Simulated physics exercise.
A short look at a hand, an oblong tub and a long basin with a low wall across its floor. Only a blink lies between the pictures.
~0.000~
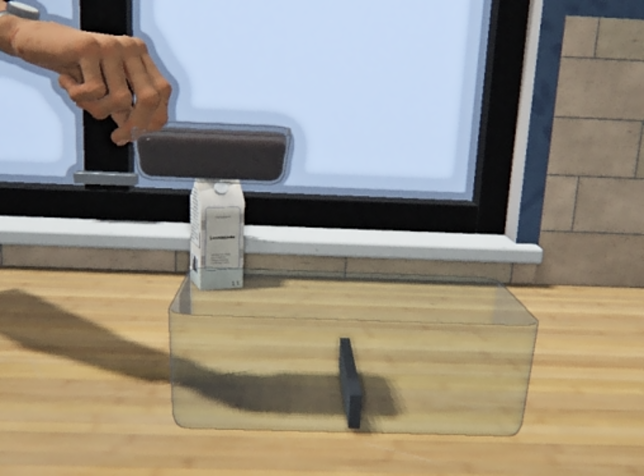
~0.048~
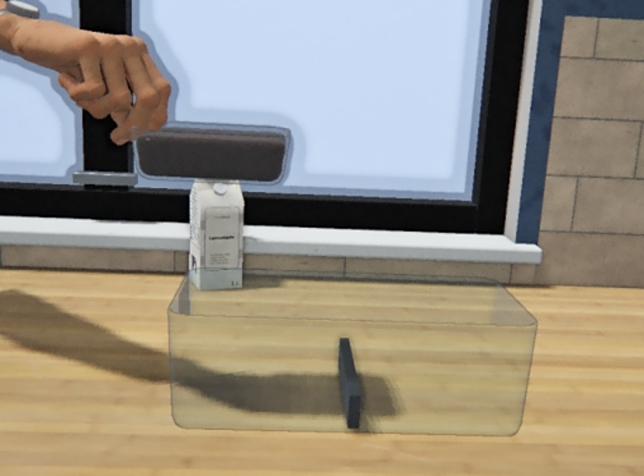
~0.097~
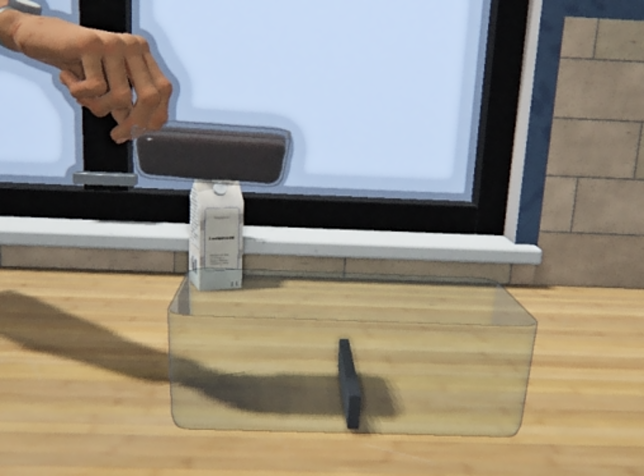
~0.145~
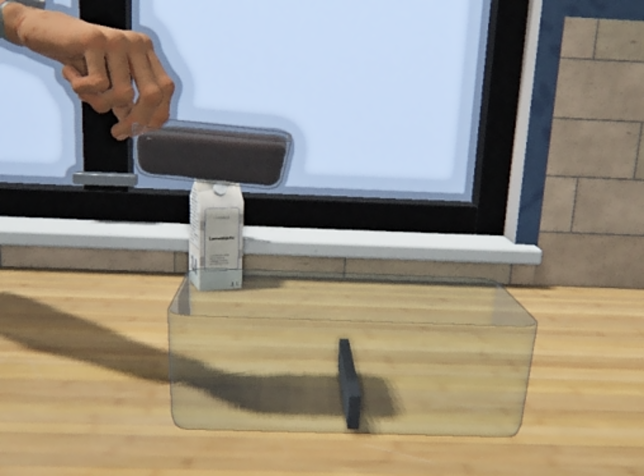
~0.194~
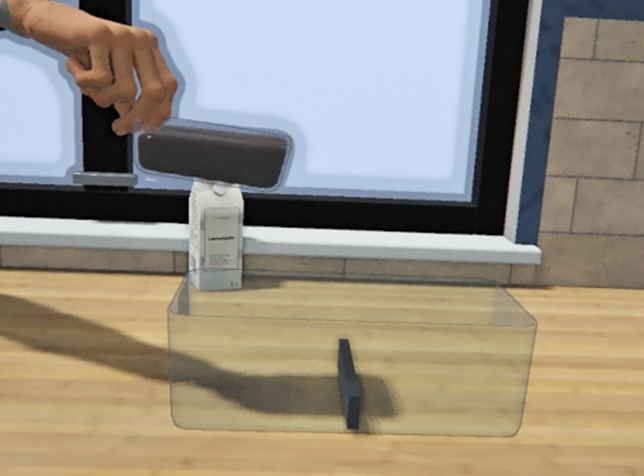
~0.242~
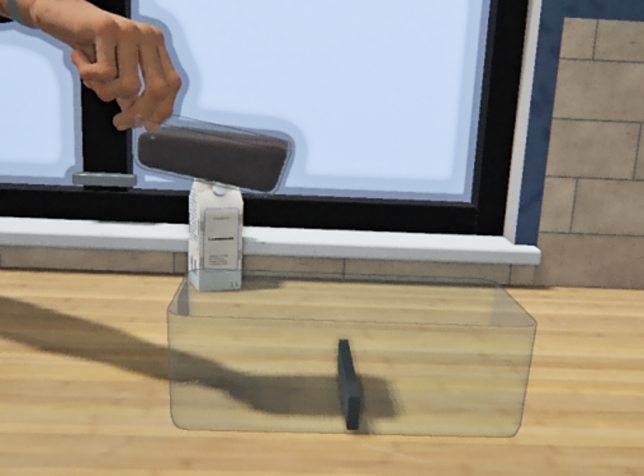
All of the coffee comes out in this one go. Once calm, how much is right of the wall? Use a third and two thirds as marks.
In the end between a third and two thirds is right of the wall.
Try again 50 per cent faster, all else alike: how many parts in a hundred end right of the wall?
Some 45 per cent.
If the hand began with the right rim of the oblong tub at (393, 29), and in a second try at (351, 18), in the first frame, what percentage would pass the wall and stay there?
First some 85, then 75 per cent.
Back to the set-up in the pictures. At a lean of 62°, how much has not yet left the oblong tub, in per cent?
Close to 25 per cent.
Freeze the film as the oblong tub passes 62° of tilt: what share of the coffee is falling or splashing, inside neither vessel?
It comes to 45 per cent or so.
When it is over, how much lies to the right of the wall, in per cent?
It comes to 50 per cent or so.
A moment on, the oblong tub is tipped part way and 23 per cent is still to pour, 13 is left of the wall and 18 right of it.
Next, the oblong tub is tipped on its side and 3 per cent is still to pour, 40 is left of the wall and 51 right of it.
Then the oblong tub is tipped right over and 0 per cent is still to pour, 47 is left of the wall and 52 right of it.
Later the oblong tub is tipped right over and 0 per cent is still to pour, 47 is left of the wall and 52 right of it.
Finally, 47 per cent lies left of the wall, 52 right of it and 1 outside.
